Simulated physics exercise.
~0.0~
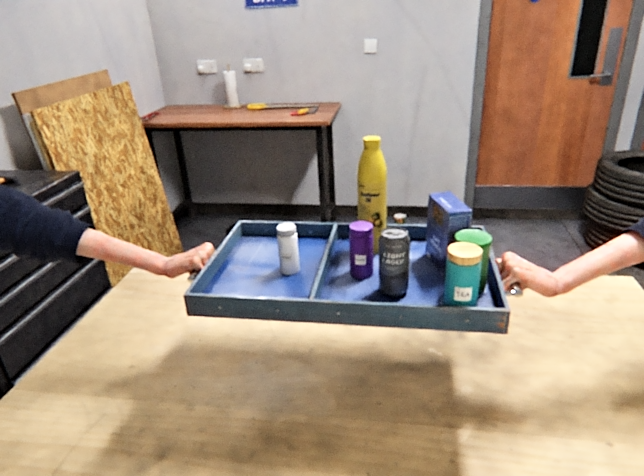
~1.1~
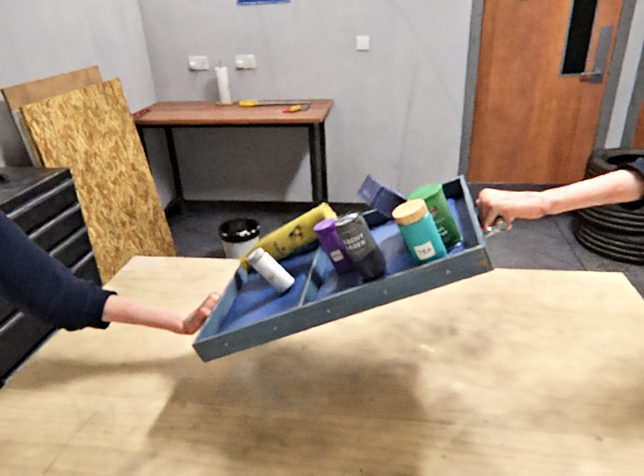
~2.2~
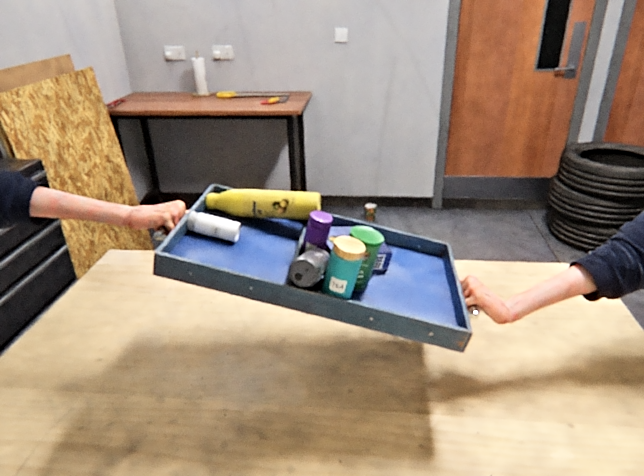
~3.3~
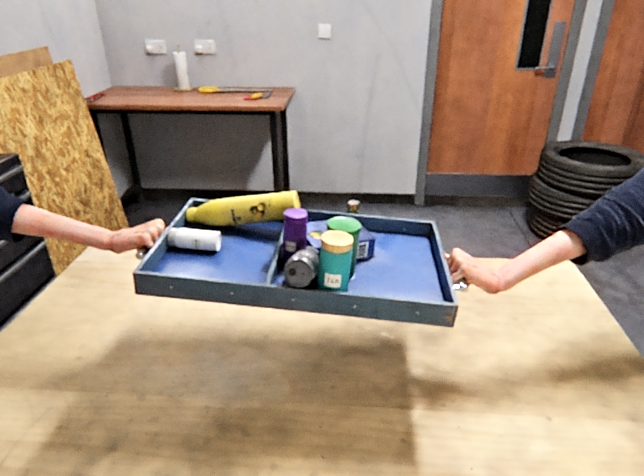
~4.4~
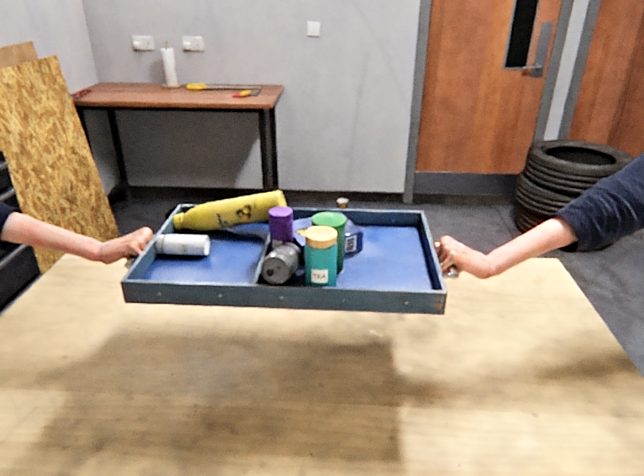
Blue tray held in two hands tipping left, then right, then levelling, with a yellow bottle and three other items left toppled.
